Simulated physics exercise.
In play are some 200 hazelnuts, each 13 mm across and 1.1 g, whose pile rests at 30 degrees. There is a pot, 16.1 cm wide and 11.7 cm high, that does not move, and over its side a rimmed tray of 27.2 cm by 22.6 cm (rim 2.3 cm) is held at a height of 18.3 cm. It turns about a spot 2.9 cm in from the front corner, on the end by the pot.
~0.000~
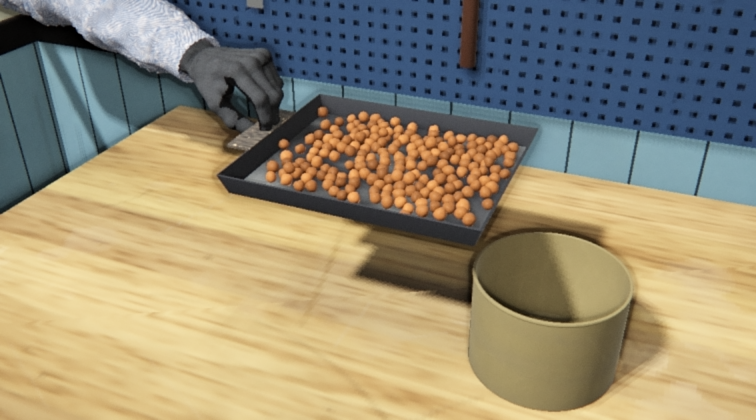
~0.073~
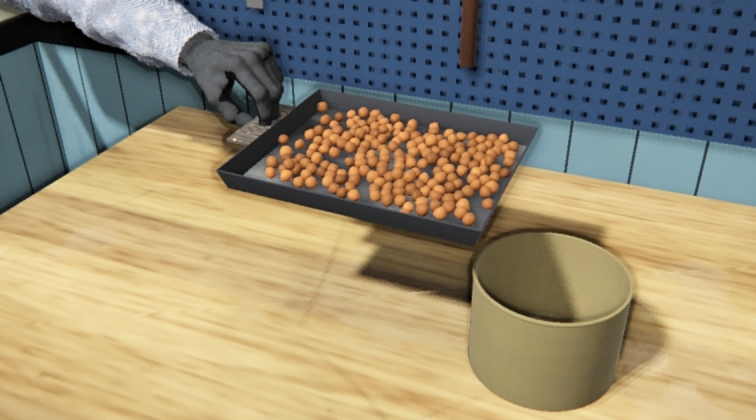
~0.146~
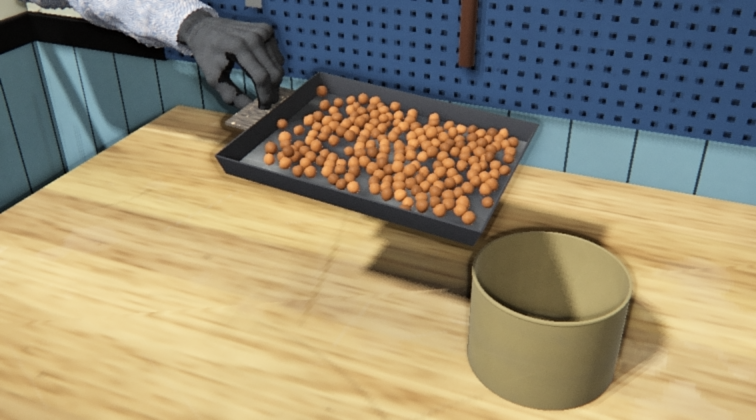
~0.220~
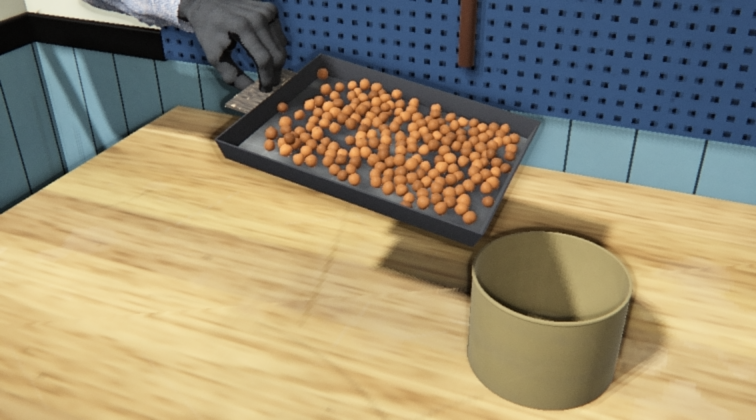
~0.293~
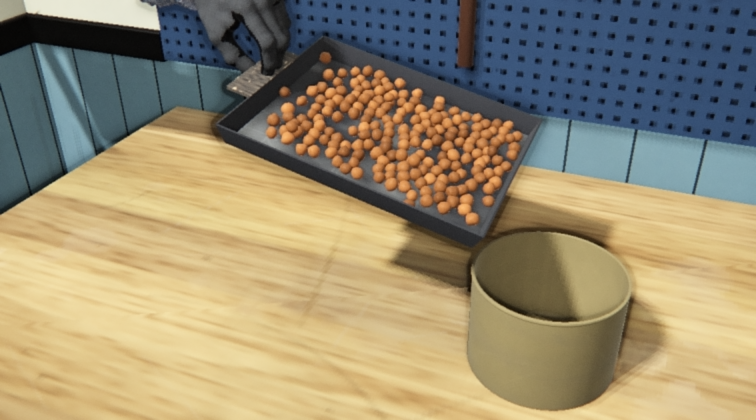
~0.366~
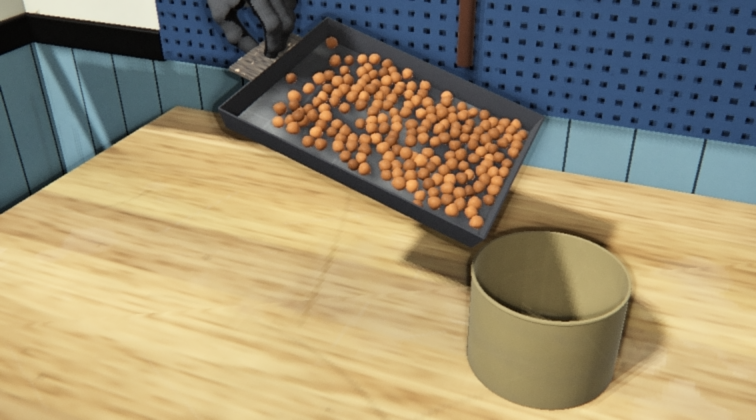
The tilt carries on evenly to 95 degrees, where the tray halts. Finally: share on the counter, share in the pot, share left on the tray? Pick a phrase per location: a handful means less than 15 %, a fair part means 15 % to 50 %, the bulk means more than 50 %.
Counter: A fair part, pot: The bulk, tray: A handful.
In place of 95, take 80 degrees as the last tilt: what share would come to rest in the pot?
Roughly 65 %.
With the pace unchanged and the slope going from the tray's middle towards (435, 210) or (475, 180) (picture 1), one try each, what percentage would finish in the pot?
I'd put it at roughly 25 per cent for the first tilt and roughly 55 per cent for the second.
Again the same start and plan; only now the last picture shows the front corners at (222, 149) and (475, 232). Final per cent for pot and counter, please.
Pot: 5, counter: 95.
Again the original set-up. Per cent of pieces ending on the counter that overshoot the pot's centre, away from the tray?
Estimate: Roughly 80 per cent of the pieces.
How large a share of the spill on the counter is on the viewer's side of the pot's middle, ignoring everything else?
Near 90 in a hundred.
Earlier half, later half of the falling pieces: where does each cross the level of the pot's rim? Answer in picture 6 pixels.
First half close to (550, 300), second half close to (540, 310).
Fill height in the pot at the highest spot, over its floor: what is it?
Some 3.0 cm above the floor.
Then, at 0.94 s, tilt 55 degrees; the tray holds 100 %, the pot 0 %.
Then, at 1.33 s, tilt 79 degrees; the tray holds 60 %, the pot 10 %.
After 1.80 s, tilt 95 degrees; the tray holds 0 %, the pot 65 %.
In the end, at 2.7 s, counter 35 %, pot 65 %, tray 0 %.
